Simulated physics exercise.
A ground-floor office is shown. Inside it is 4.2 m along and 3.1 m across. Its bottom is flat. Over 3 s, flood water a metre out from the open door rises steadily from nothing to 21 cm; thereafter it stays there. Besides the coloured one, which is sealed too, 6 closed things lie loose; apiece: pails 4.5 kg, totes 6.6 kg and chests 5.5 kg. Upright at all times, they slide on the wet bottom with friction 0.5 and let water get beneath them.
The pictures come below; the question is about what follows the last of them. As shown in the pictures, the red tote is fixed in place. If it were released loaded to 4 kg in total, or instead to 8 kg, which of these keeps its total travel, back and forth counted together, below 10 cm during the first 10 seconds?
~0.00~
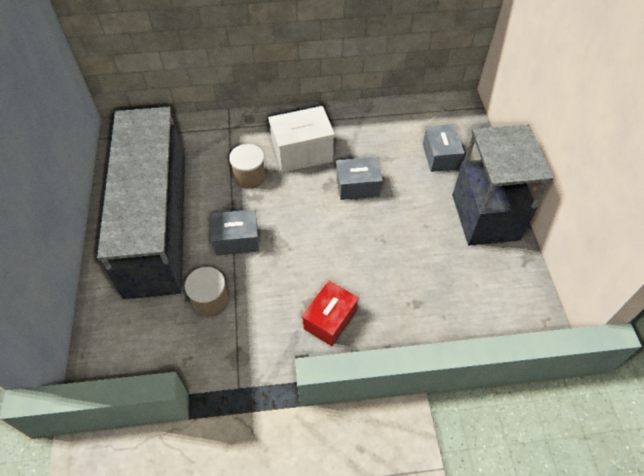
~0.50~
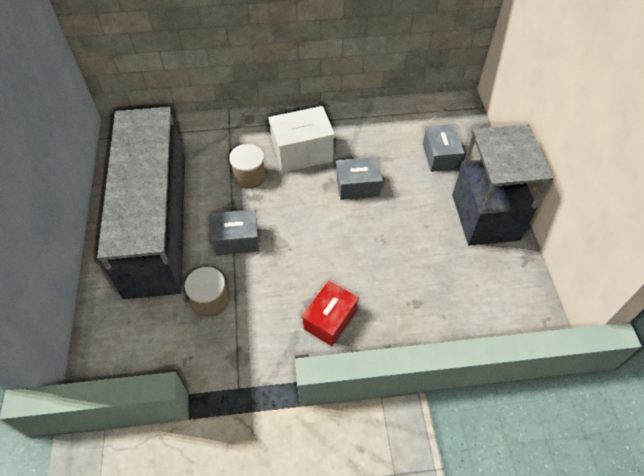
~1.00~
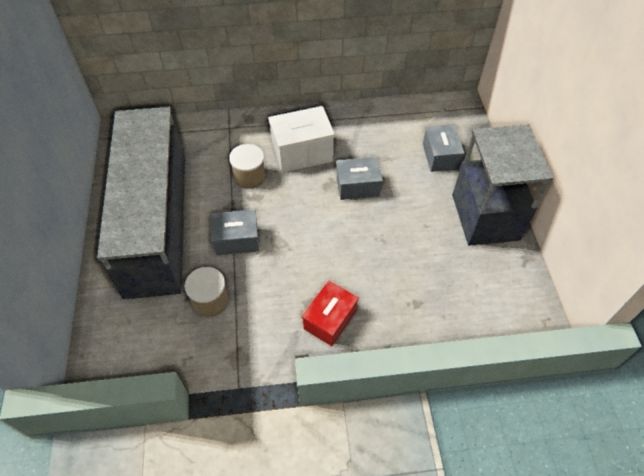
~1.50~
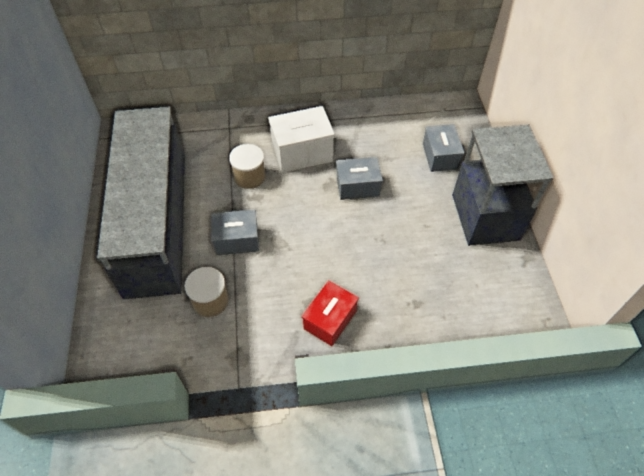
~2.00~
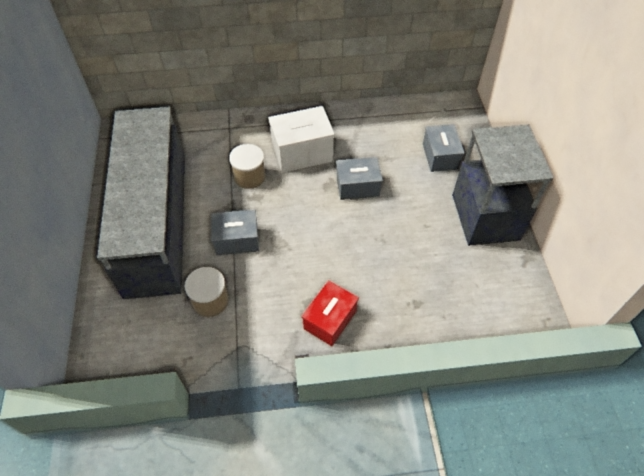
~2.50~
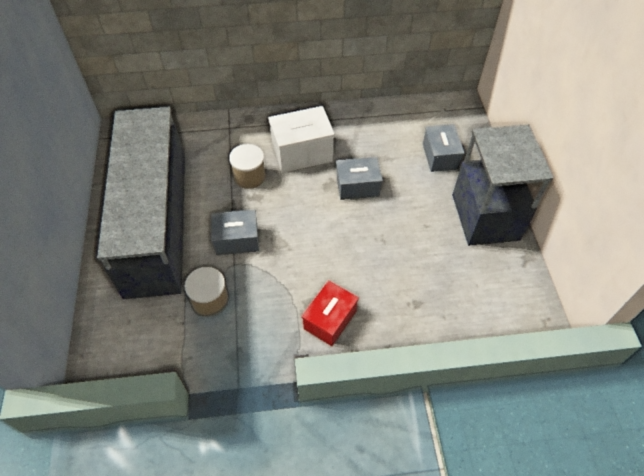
I'd say it needs the heavier one.
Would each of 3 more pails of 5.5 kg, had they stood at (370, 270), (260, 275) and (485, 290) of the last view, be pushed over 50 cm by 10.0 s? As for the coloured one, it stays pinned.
Below the mark, above the mark, below the mark.
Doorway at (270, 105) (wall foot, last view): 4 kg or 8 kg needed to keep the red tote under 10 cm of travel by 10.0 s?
Under that change no listed mass suffices.
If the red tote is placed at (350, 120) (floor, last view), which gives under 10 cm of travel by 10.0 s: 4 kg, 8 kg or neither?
Short answer: No load.
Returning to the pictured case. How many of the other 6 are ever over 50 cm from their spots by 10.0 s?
That adds up to 5.
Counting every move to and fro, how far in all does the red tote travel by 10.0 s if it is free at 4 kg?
About 20 cm.
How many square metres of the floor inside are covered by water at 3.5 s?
At that time the wet patch spans about 3.0 m2.
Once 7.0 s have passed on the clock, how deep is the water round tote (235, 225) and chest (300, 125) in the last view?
Some 11 cm at the first, some 8 cm at the second.
After 3.5 s the red tote would be 4 cm from its start with 4 kg and 0 cm from its start with 8 kg; 2 cm of water round it then.
After 4.5 s the red tote would be 23 cm from its start with 4 kg and 0 cm from its start with 8 kg; 3 cm of water round it then.
After 7.0 s the red tote would be 23 cm from its start with 4 kg and 0 cm from its start with 8 kg; 3 cm of water round it then.
After 10.0 s the red tote would be 23 cm from its start with 4 kg and 0 cm from its start with 8 kg; 4 cm of water round it then.
